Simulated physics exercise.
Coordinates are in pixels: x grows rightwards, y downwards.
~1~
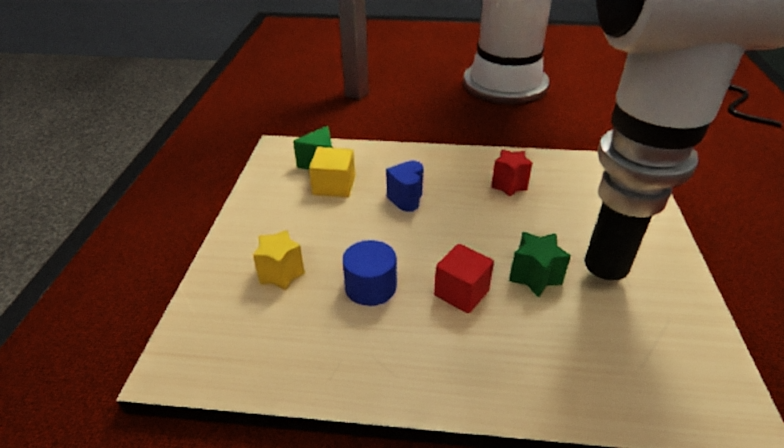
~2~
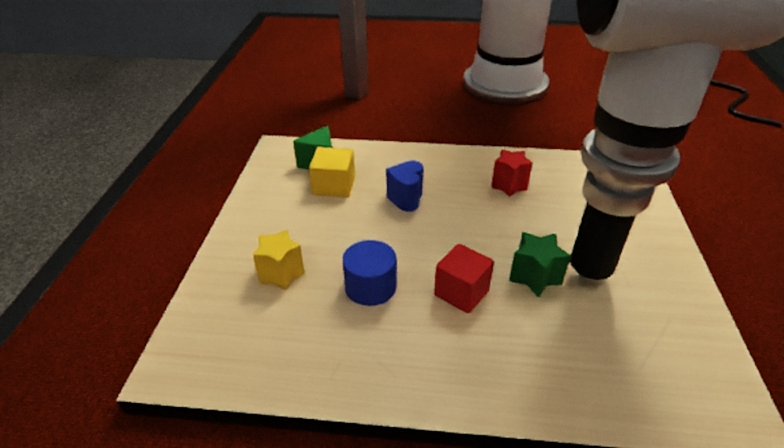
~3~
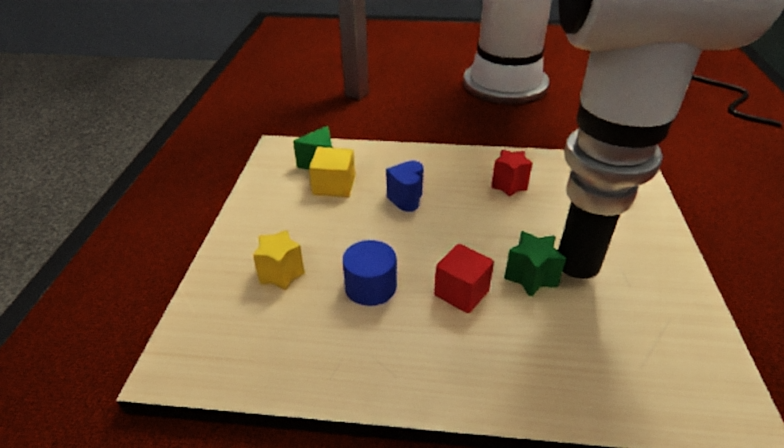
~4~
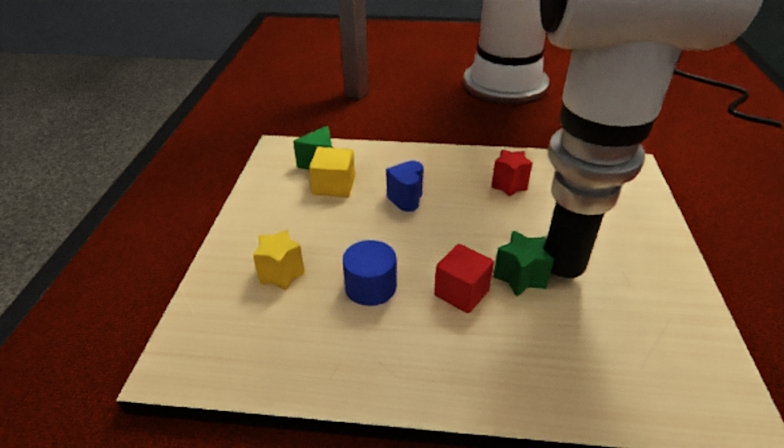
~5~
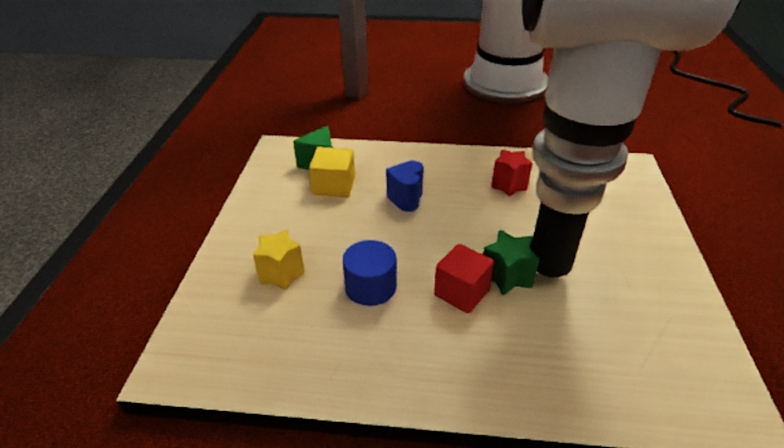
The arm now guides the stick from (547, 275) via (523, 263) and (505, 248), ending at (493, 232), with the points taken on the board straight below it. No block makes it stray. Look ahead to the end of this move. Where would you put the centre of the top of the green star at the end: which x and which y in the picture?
My estimate: (481, 235).
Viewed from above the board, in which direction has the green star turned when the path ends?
From the top, the block rotates counterclockwise.
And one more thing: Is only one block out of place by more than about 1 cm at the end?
My answer is yes.
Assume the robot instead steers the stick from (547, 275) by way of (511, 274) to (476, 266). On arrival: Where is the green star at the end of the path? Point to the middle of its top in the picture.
When the path ends, it will be at (439, 240).
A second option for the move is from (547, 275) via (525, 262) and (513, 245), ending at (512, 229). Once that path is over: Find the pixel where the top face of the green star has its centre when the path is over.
The middle of its upper face should be somewhere near (489, 237).
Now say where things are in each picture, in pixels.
In the first frame, stick's lower end (607, 265); red four-sided block (465, 263); green star (542, 247); red star (514, 158).
In the second frame, stick (592, 265); blocks still.
In the third frame, stick (578, 264); green star (538, 247).
In the fourth frame, stick (564, 263); green star (527, 248).
In the fifth frame, stick (550, 262); red four-sided block (465, 263); green star (513, 247); red star (514, 158).
What follows on the original path. Halfway along, stick (516, 243); red four-sided block (460, 264); green star (485, 239), turned 25° anticlockwise.
At the end, stick (495, 220); red four-sided block (460, 264); green star (481, 235), turned 40° anticlockwise; red star still.
